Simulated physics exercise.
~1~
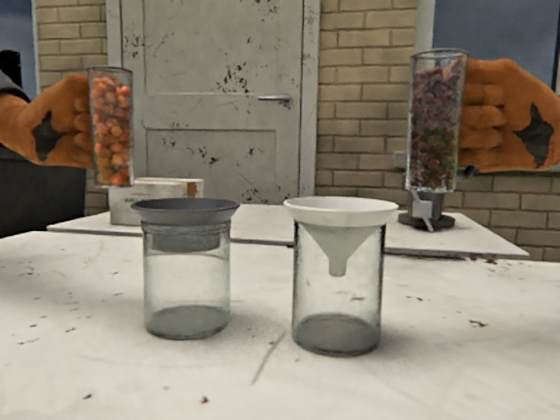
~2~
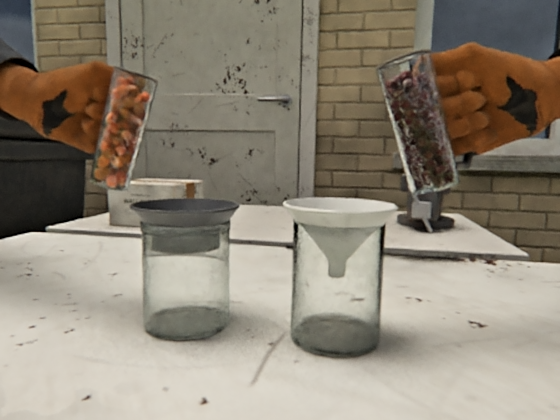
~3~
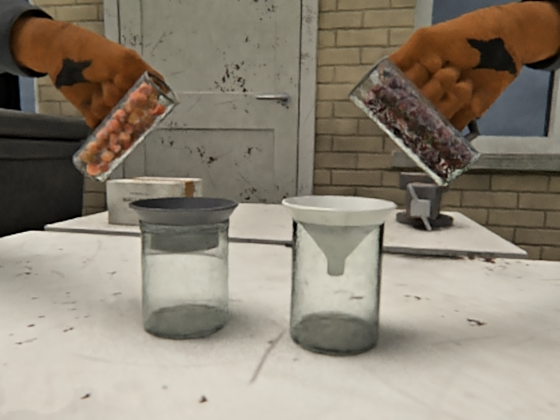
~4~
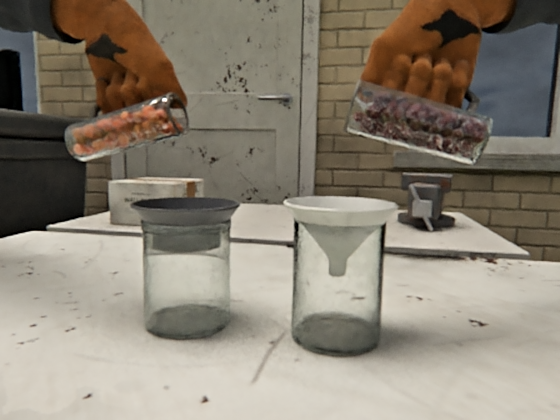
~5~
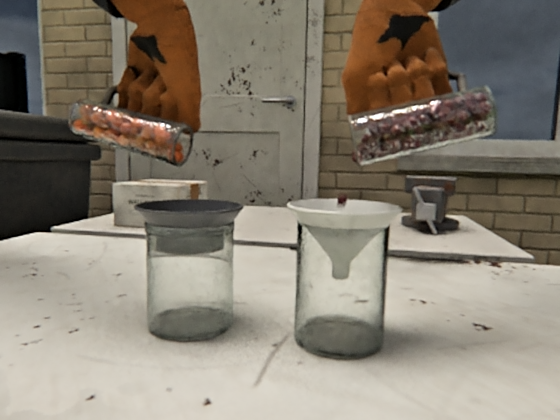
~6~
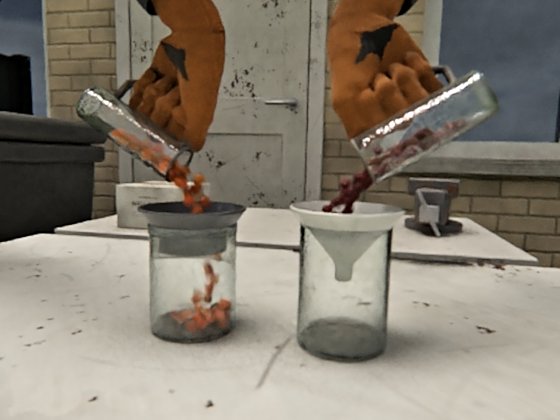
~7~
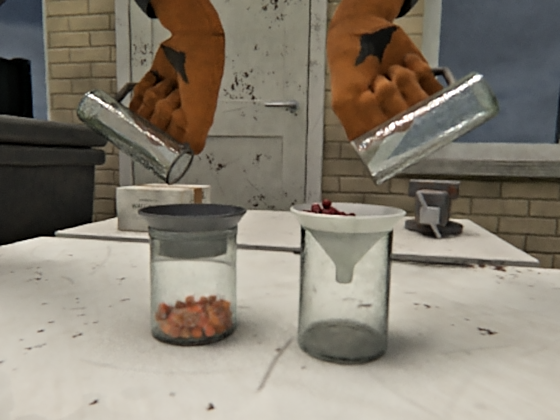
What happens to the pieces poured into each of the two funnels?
The orange pieces all pass through the left funnel into the jar below. The dark reddish ones jam in the white funnel on the right, and none reach its jar.
Two gloved hands tipped glass cups of small pieces, orange on the left and dark reddish purple on the right, over funnels set in jars. The orange pieces all dropped into their jar, while the dark ones stayed stuck in the white funnel.
